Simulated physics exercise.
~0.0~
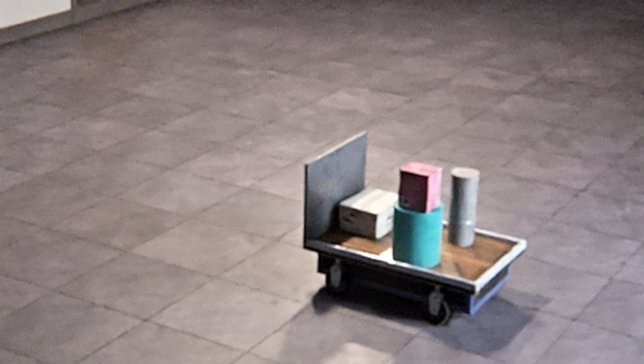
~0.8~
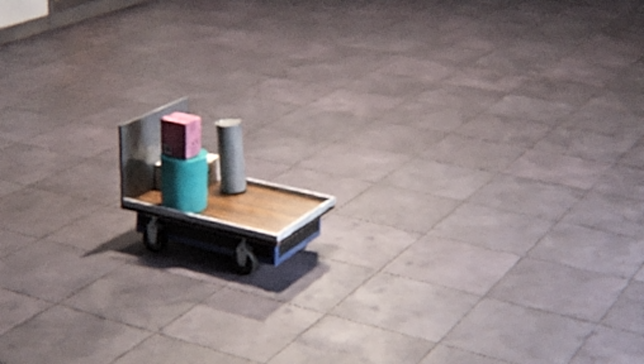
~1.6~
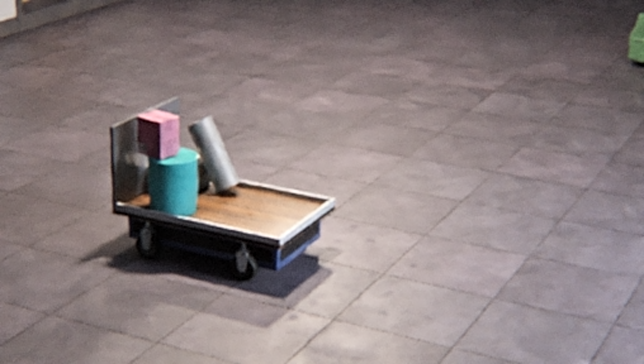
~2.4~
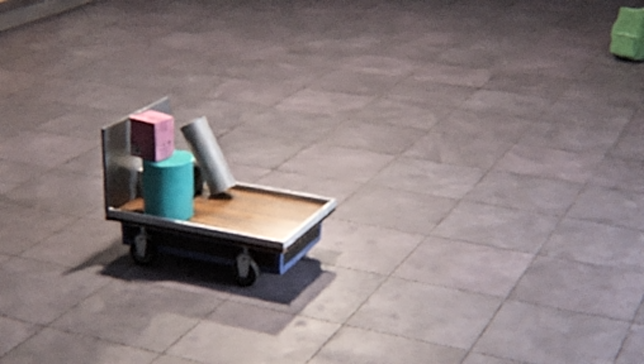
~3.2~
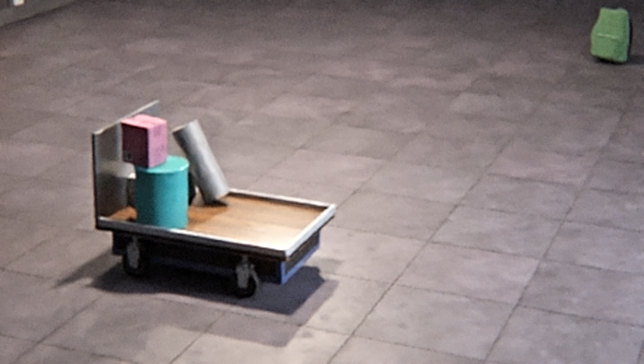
We see a flat cart carrying a turquoise pail topped by a pink box, a grey canister and a white parcel across a tiled floor; the canister tips toward the tall board and ends leaning, while the box stays perched on the pail.
